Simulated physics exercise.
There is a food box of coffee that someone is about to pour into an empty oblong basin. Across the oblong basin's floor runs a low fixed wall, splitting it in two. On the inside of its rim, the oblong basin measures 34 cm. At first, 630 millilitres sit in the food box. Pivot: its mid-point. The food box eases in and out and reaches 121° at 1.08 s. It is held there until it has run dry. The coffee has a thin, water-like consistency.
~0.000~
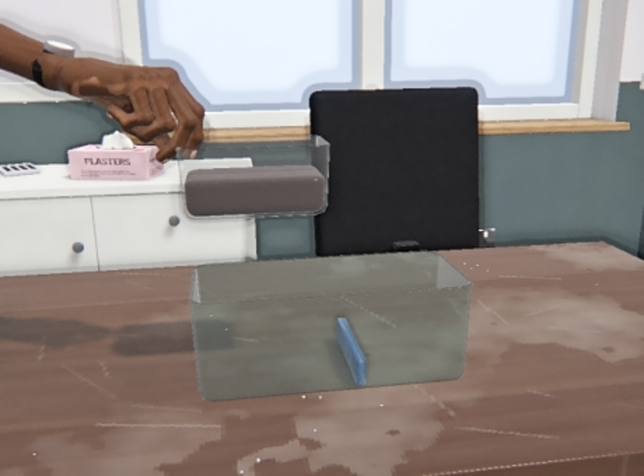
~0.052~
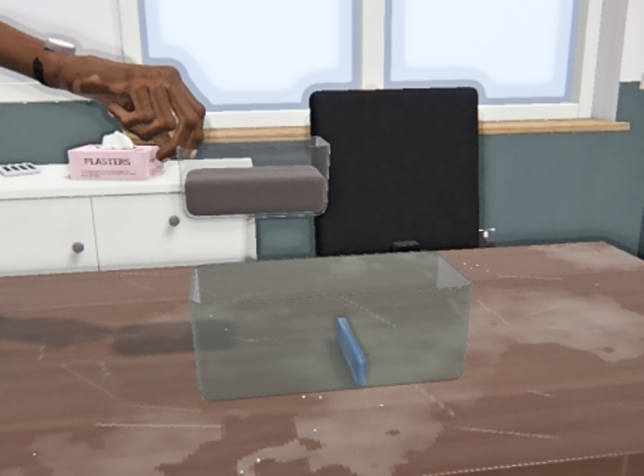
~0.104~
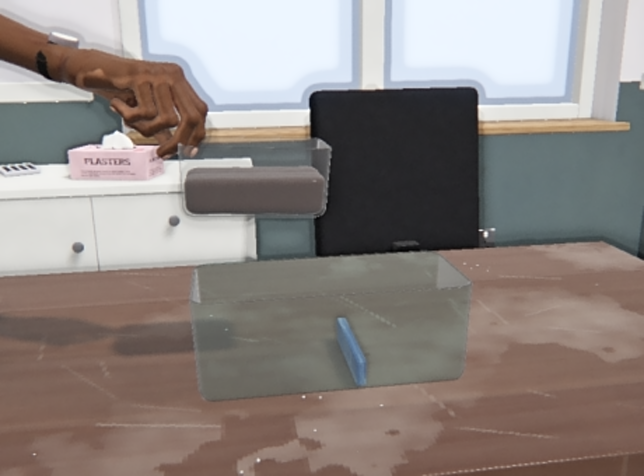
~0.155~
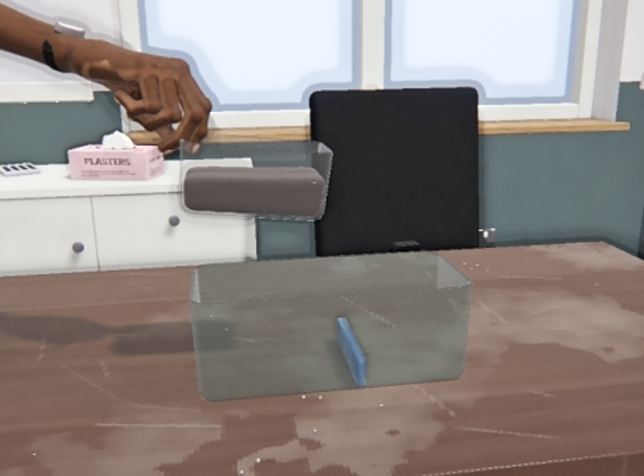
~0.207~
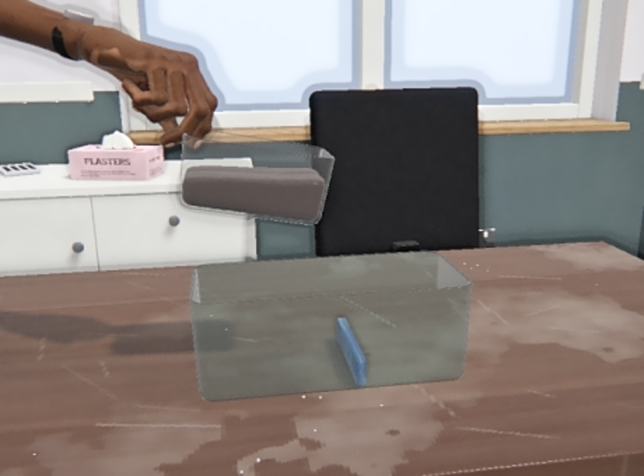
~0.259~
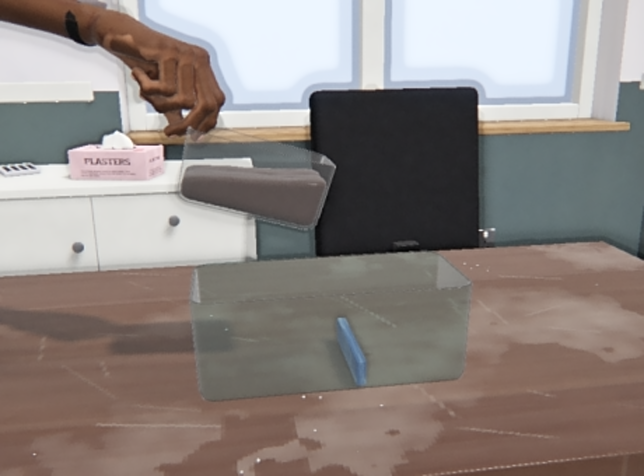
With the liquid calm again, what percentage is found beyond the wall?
Beyond the wall there is roughly 55 percent.
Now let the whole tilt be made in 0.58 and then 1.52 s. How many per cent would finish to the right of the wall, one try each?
The first try gives 40 percent and the second 55 percent.
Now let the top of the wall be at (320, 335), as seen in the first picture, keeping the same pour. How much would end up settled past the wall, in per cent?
Then it comes to around 70 per cent.
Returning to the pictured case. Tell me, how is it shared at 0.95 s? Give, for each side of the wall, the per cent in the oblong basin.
Left roughly 34, right roughly 54.
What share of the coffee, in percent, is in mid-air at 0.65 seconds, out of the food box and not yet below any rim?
About 36 per cent.
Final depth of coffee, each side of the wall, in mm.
Depths: Left near 10 mm, right near 20 mm.
After 0.65 s the tilt is 80° and 38 per cent is still to pour, 1 is left of the wall and 25 right of it.
After 0.95 s the tilt is 116° and 5 per cent is still to pour, 35 is left of the wall and 55 right of it.
After 1.25 s the tilt is 121° and 0 per cent is still to pour, 44 is left of the wall and 55 right of it.
After 1.58 s the tilt is 121° and 0 per cent is still to pour, 44 is left of the wall and 55 right of it.
In the end 44 per cent lies left of the wall, 55 right of it and 1 outside.
